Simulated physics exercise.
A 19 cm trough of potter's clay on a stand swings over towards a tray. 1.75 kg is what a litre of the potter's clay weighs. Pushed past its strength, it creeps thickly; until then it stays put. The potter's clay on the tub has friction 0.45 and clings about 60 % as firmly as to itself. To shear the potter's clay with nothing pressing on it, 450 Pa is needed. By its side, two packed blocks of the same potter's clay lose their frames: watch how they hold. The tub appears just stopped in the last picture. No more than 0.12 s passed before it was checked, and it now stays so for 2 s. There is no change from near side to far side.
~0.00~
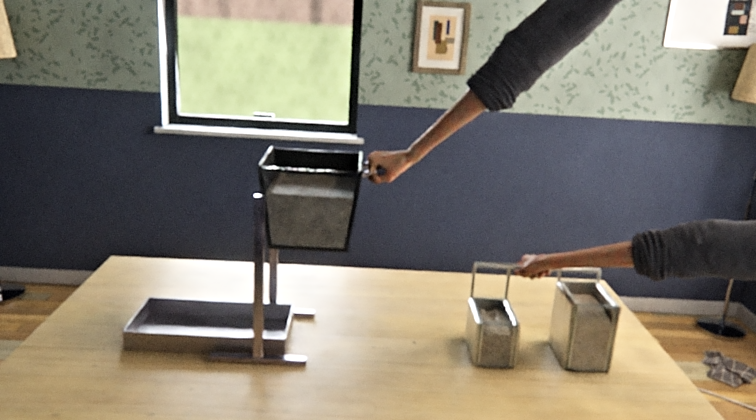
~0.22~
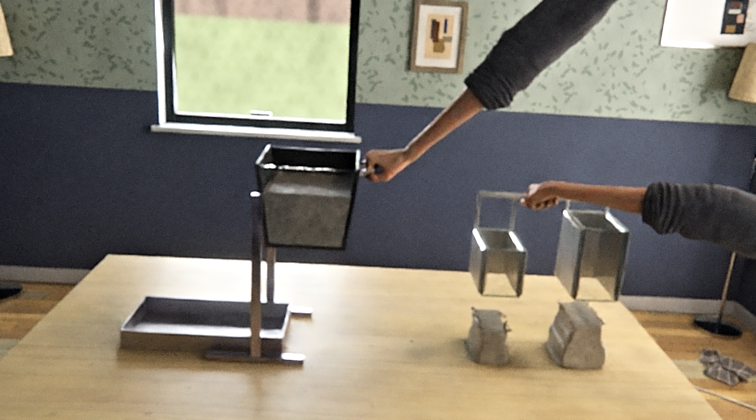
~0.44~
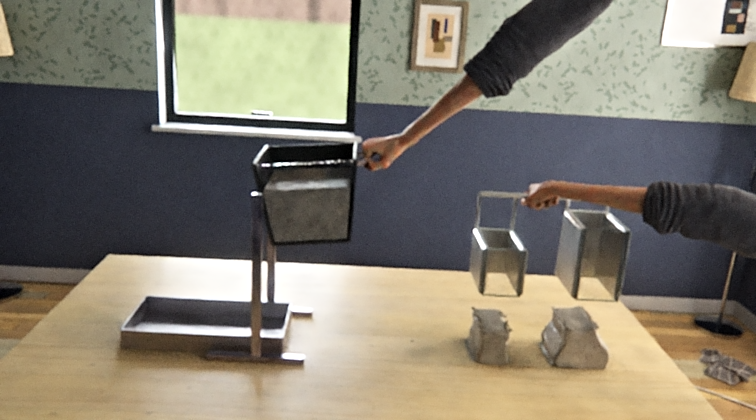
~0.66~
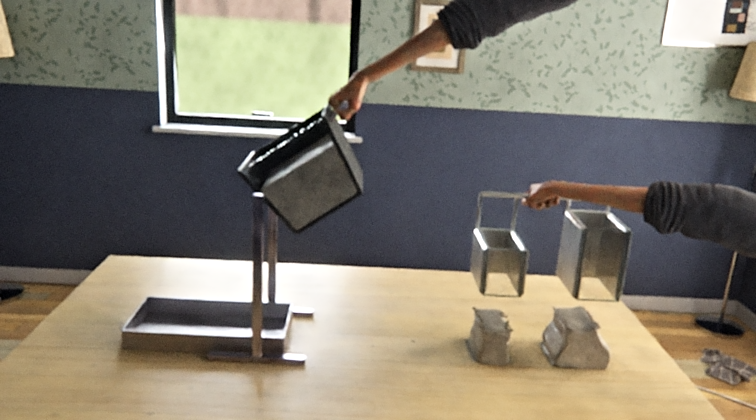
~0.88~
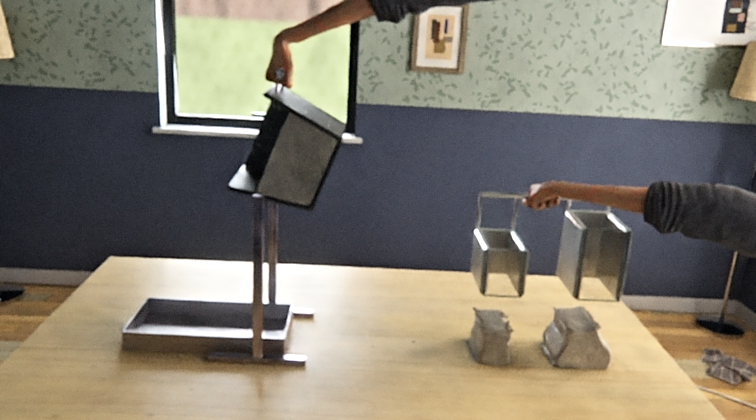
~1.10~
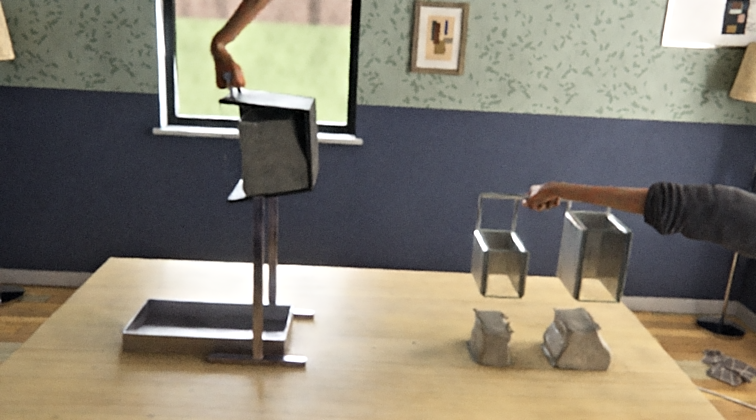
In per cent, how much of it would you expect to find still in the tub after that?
I would expect close to 45 per cent.
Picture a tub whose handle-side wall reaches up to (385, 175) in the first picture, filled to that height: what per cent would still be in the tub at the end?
Remaining in tub at end: Approx. 35 %.
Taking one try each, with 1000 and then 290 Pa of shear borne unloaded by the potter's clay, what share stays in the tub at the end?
First 95 %, second 40 %.
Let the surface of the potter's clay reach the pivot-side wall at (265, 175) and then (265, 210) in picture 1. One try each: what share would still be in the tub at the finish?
35 %, then 60 %.
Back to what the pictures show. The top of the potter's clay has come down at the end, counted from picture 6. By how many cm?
9 cm.
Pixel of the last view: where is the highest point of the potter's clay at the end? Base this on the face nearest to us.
Near (281, 160).
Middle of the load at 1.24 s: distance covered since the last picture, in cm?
The distance comes to some 6 cm.
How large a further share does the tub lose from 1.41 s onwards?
6 %.
After 1.24 s, the tub is at 94 degrees and holds 86 %.
After 1.41 s, the tub is at 94 degrees and holds 52 %.
After 1.58 s, the tub is at 94 degrees and holds 48 %.
After 1.75 s, the tub is at 94 degrees and holds 48 %.
After 3.10 s, the tub is at 94 degrees and holds 45 %.
